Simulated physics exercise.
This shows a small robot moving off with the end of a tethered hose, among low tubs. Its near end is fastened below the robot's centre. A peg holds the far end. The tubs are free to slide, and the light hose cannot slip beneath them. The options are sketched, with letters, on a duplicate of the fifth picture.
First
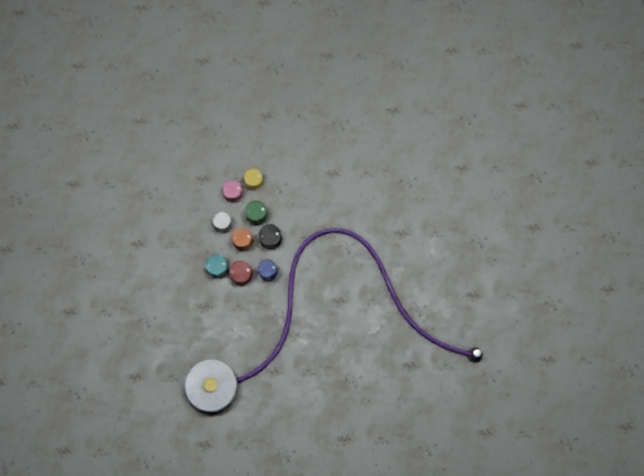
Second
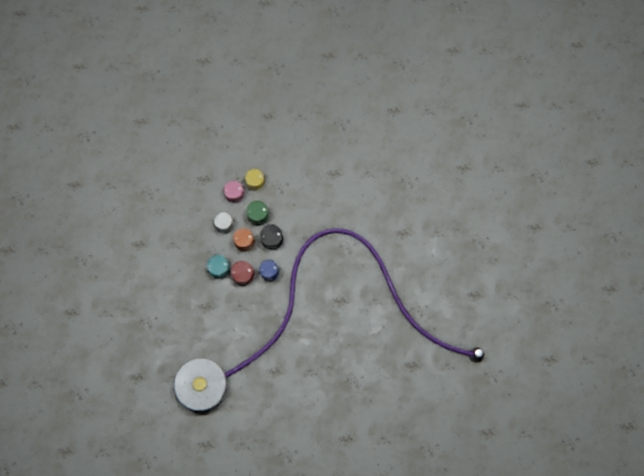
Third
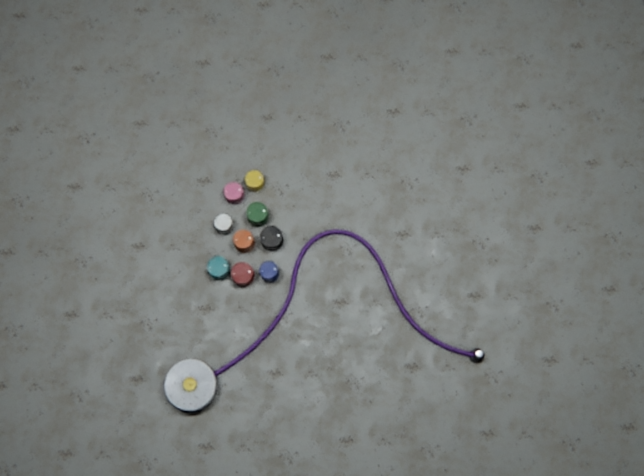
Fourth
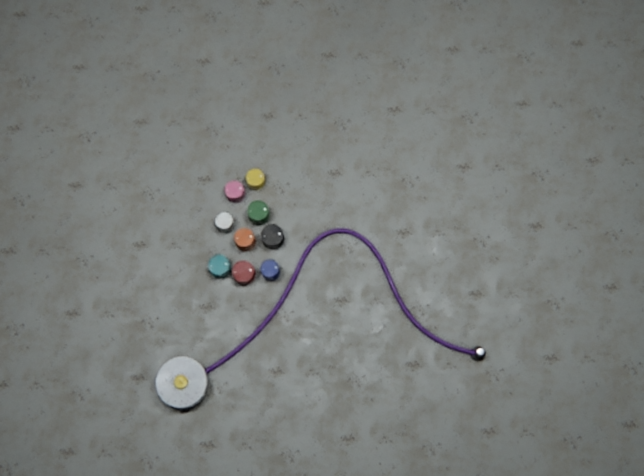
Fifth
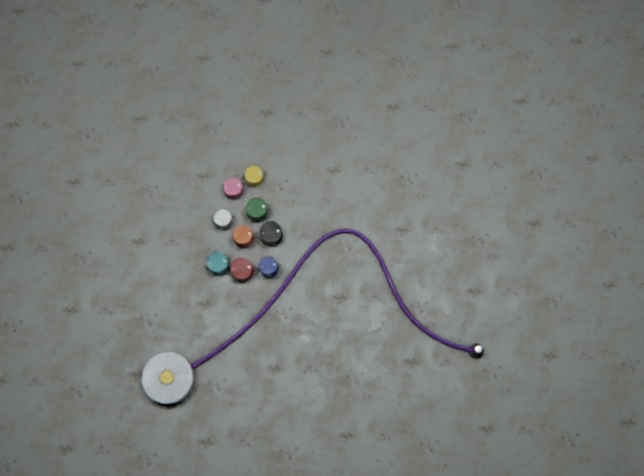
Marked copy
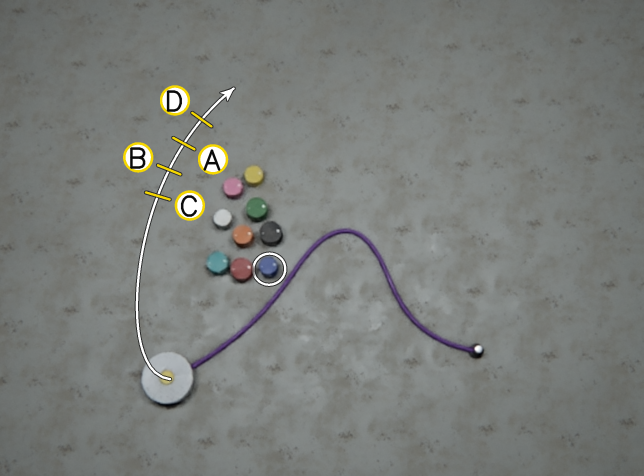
A round pale robot with a yellow centre sits at the lower left of a mottled grey concrete floor, seen from above. A purple hose curves from it up over a hump and down to a small peg at right, beside a cluster of low, colourful tubs. The robot slides slowly left, drawing the hose's near side straighter, while the tubs stay put and the view shifts very slightly.
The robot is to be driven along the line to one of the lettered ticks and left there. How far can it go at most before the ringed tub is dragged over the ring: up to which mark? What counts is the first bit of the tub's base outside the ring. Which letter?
D.
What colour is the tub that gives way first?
The turquoise tub.
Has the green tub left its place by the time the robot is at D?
No.
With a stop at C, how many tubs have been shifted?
By then, none.
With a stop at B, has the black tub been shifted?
No.
On the marked copy, A at (184, 144); B at (169, 170); C at (158, 196); D at (202, 120); the ring at (269, 269); the route from (170, 379) via (150, 220) to (234, 88).
Following D. Soon after the start, robot (136, 287); blue tub (269, 267).
Later, robot (158, 188); blue tub (269, 267).
In the end, robot (201, 116); orange tub (248, 231); blue tub (270, 268); red tub (253, 258); turquoise tub (235, 247); the blue tub is still in its ring.
As for the rest, A is safe but short; B is safe but short; C is safe but short.
